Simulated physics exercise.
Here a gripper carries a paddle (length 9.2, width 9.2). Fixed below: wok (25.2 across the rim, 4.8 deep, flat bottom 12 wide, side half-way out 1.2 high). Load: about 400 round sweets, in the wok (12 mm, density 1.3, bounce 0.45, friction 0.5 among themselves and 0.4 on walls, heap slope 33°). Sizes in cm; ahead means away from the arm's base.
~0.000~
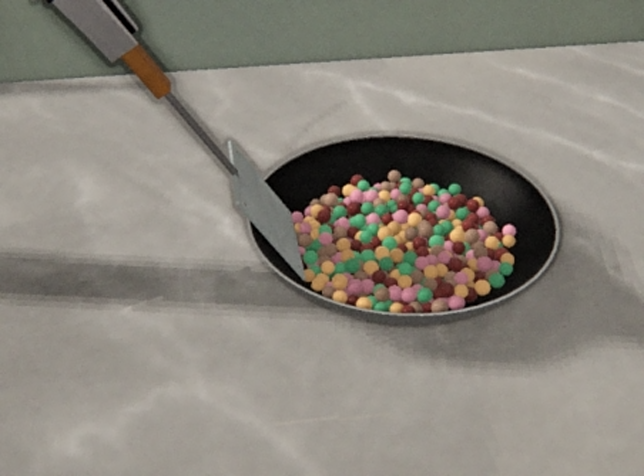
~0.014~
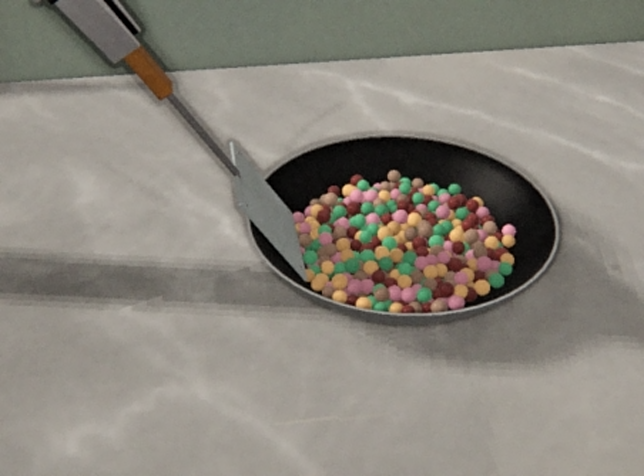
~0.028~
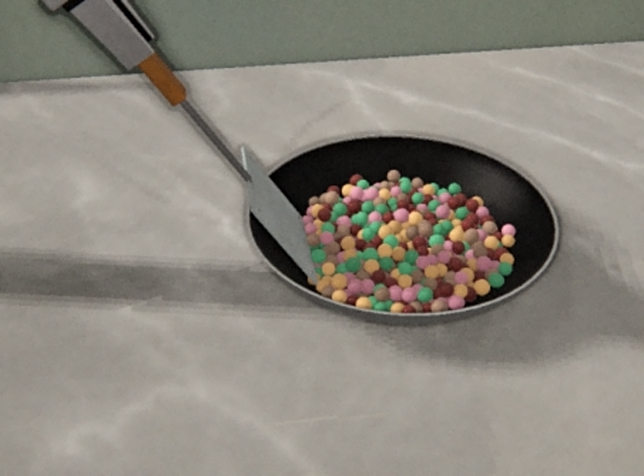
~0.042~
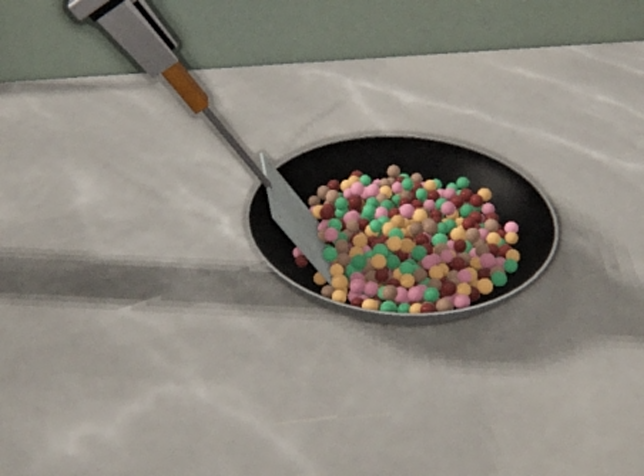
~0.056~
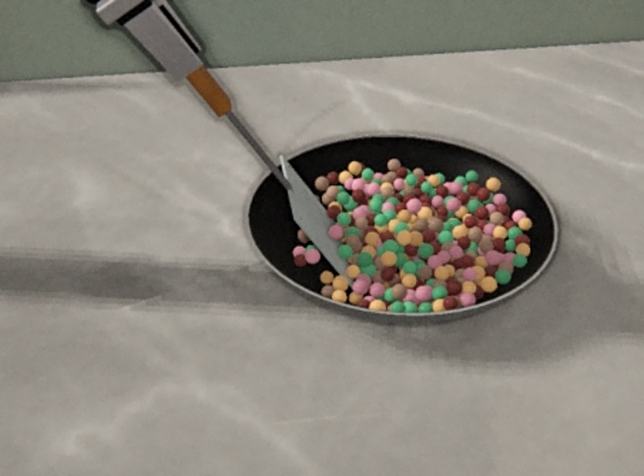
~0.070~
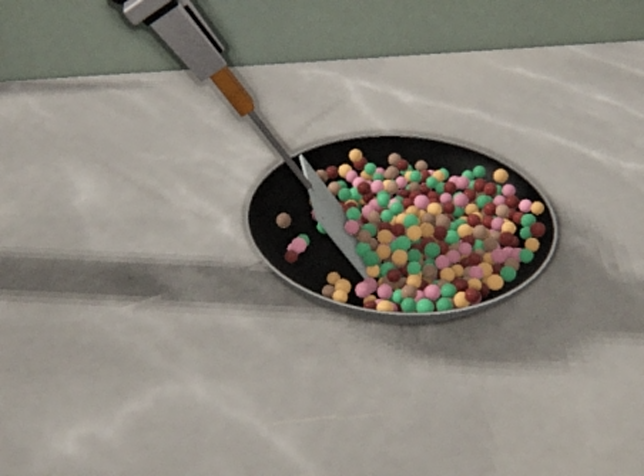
On a grey marbled surface, a gripper held a metal paddle at the left side of a black pan of colourful round sweets, then pushed it rightward through them, leaving a few behind.
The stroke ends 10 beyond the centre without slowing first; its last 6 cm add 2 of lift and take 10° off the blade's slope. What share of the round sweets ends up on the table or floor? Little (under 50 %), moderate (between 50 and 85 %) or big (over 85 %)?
On the table or floor the share is moderate, between 50 and 85 %.
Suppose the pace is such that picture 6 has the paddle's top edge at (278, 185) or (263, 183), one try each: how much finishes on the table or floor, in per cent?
Some 45 and 40 per cent.
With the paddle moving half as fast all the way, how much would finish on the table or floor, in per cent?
Then about 45 per cent.
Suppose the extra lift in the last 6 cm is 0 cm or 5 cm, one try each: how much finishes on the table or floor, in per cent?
About 60 and 55 per cent.
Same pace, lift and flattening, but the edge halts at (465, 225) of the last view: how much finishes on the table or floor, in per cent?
About 30 per cent.
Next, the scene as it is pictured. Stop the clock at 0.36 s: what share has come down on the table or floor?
Some 20 per cent.
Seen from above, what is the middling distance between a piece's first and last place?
Roughly 22 cm.
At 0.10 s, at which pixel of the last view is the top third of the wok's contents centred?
At about (446, 215).
By 0.10 s, sloping 58°, highest piece 9 above the table; 399 in the wok, 5 on the blade or in flight.
By 0.14 s, sloping 55°, highest piece 10 above the table; 385 in the wok, 19 on the blade or in flight.
By 0.36 s, sloping 48°, highest piece 25 above the table; 168 in the wok, 74 on the table or floor, 162 on the blade or in flight.
By 1.41 s, sloping 48°, highest piece 3 above the table; 236 on the table or floor, 168 in the wok.
Final count, 236 on the table or floor, 168 in the wok. That is 58 % on the table or floor.
